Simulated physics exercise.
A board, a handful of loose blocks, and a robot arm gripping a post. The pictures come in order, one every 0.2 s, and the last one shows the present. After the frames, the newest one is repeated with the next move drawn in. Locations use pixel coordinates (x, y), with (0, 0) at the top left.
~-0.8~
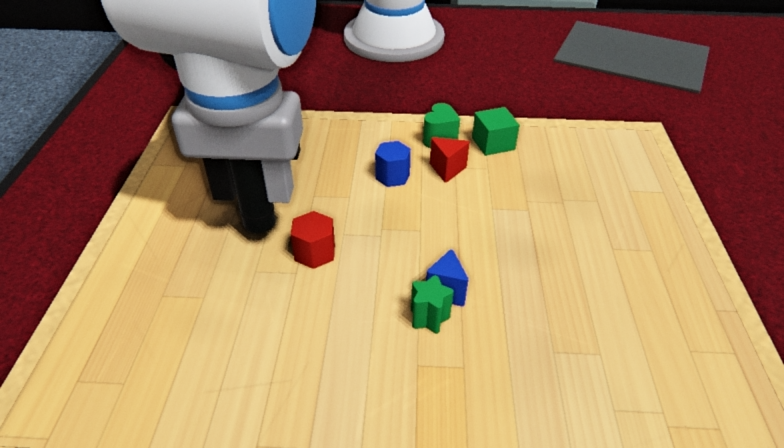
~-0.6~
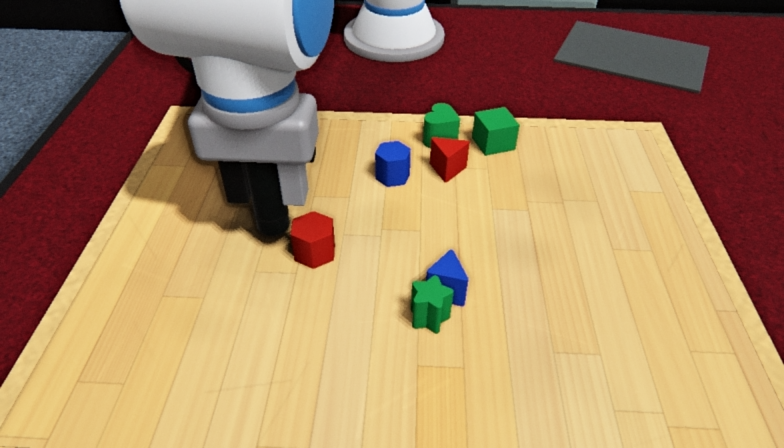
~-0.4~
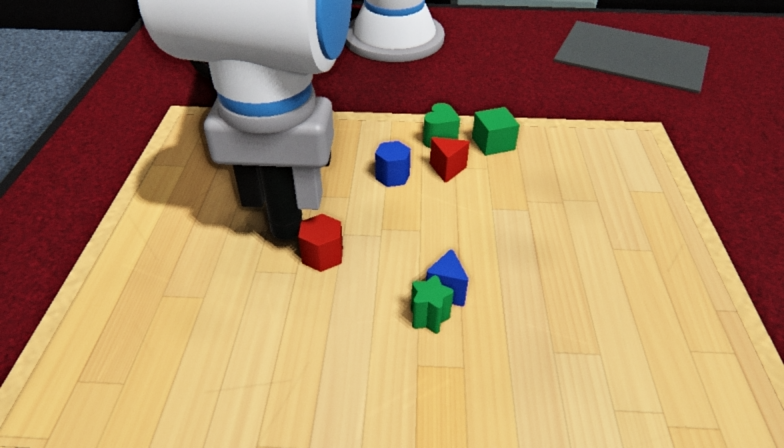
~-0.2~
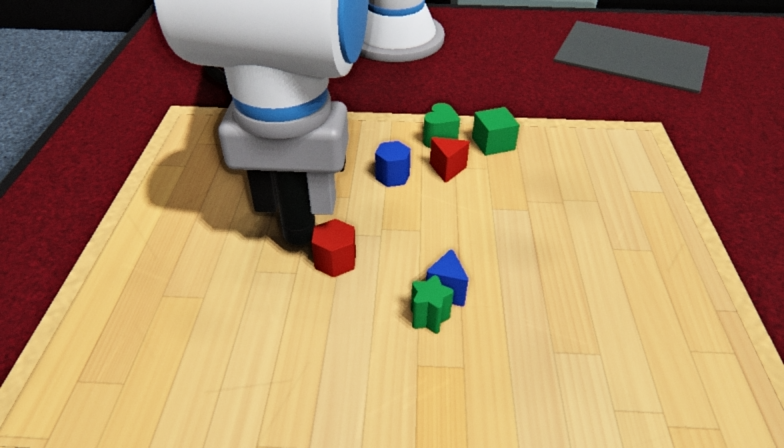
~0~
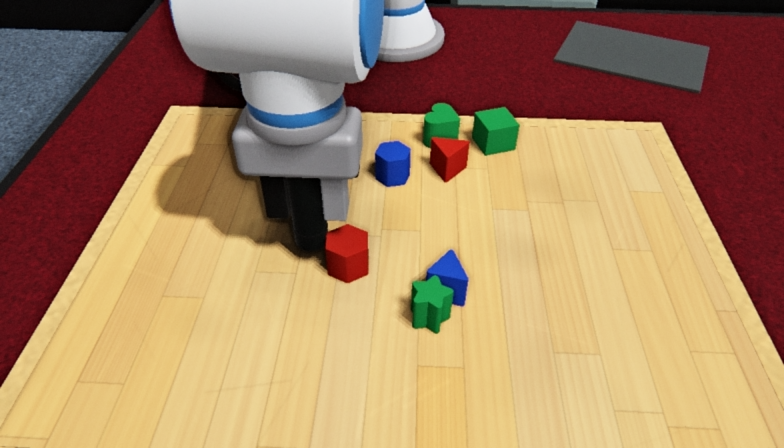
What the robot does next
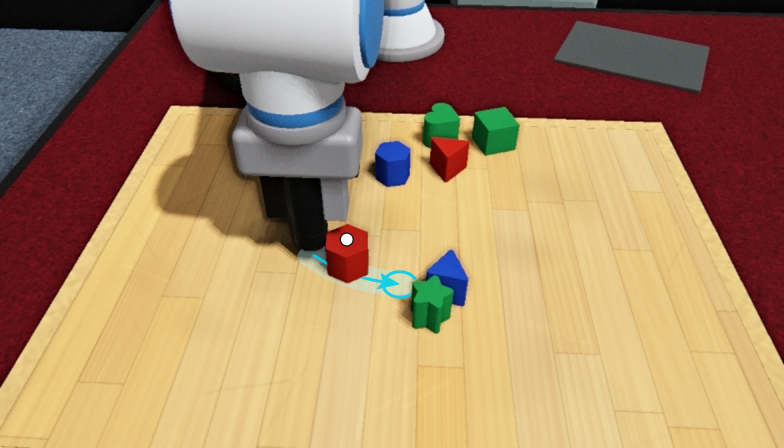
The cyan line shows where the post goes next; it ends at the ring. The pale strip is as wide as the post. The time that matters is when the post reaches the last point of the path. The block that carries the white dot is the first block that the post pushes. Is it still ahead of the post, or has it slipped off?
The post still drives it.
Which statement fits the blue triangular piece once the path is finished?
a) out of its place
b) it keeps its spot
a - out of its place.
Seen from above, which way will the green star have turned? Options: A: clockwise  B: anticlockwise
A - clockwise.
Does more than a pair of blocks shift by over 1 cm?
It seems not.
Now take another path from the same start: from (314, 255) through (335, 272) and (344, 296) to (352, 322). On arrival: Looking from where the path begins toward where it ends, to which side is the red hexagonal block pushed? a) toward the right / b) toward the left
I choose b.
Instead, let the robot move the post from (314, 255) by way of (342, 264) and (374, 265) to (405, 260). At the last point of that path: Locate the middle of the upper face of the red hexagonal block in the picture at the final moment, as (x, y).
At roughly (412, 261).
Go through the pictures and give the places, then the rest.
The first frame shows tip of the post (260, 224), middles of tops, red hexagonal block (312, 226), green star (431, 291), blue triangular piece (449, 266).
The second frame shows post (274, 226), nothing pushed.
The third frame shows post (287, 230), red hexagonal block (320, 229).
The fourth frame shows post (300, 235), red hexagonal block (333, 234).
The fifth frame shows post (312, 241), red hexagonal block (347, 239), green star (431, 291), blue triangular piece (449, 266).
The line goes from (314, 255) via (353, 275), ending at (400, 284); the dot is on the red hexagonal block.
On the path given first. Halfway along, post (352, 260); red hexagonal block (392, 254), turned 20° anticlockwise.
At the end, post (400, 270); red hexagonal block (443, 262), turned 25° anticlockwise; green star (435, 292), turned 20° clockwise; blue triangular piece (478, 271).
